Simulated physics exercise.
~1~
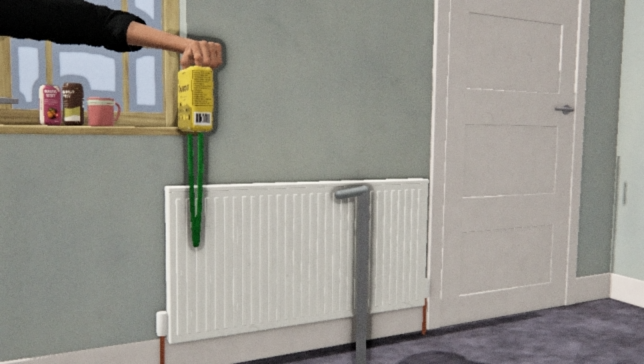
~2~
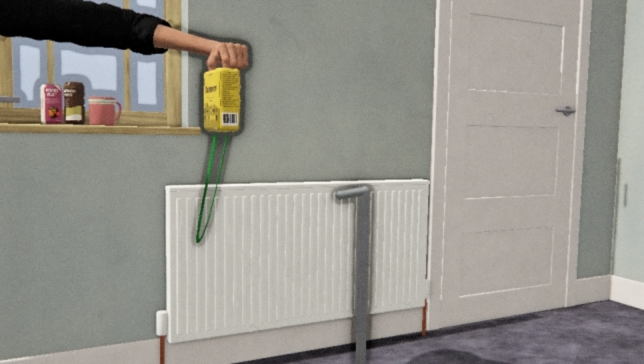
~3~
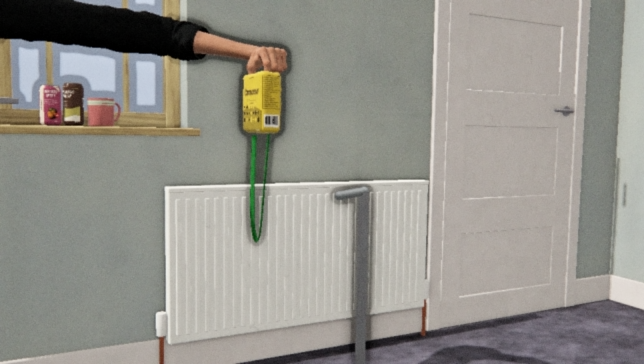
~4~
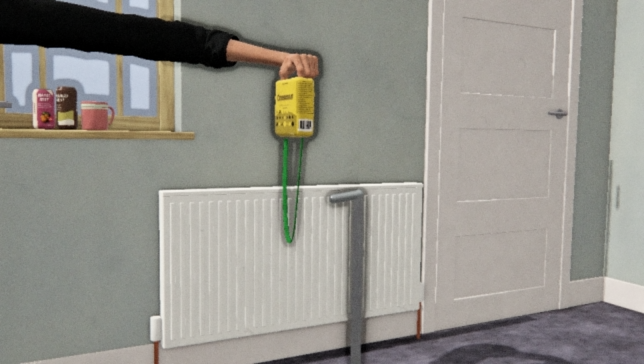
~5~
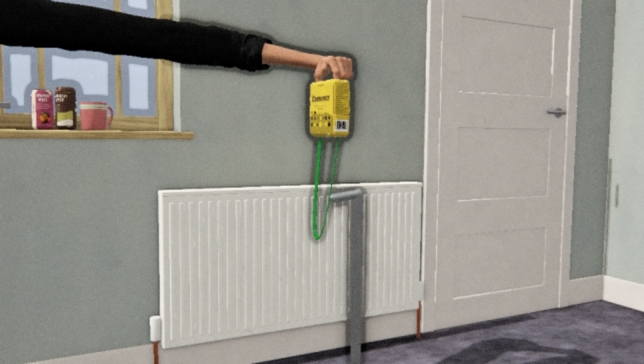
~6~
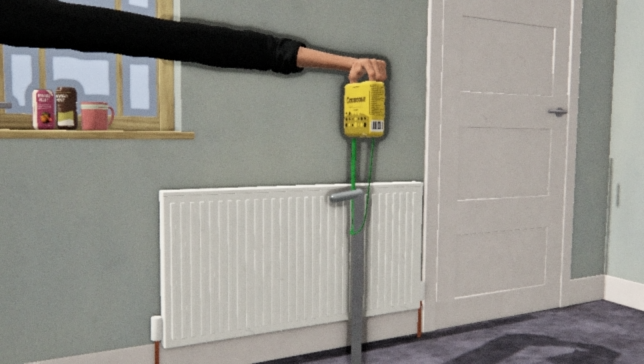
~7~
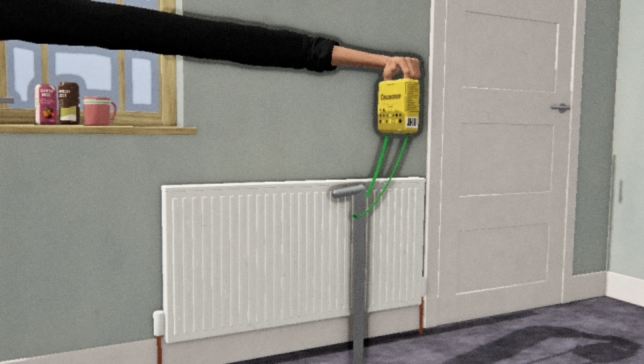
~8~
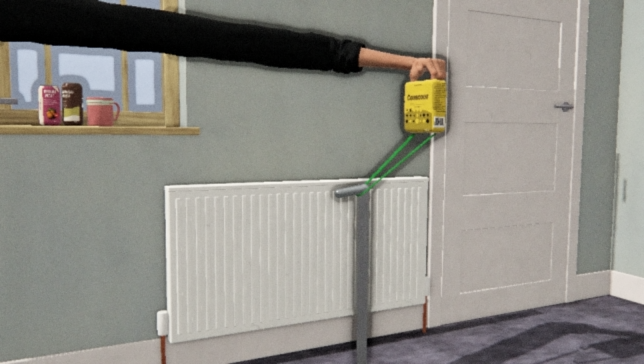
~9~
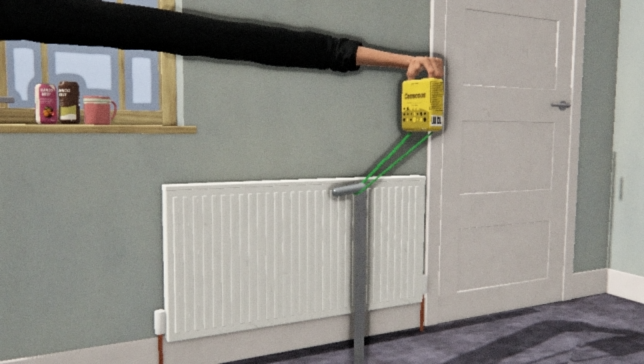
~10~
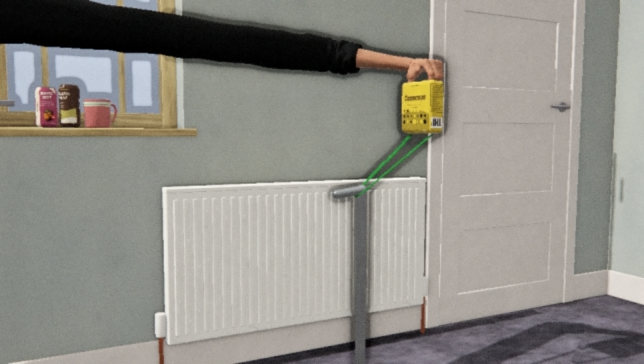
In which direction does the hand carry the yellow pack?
The hand carries the yellow pack to the right, from near the window toward the door.
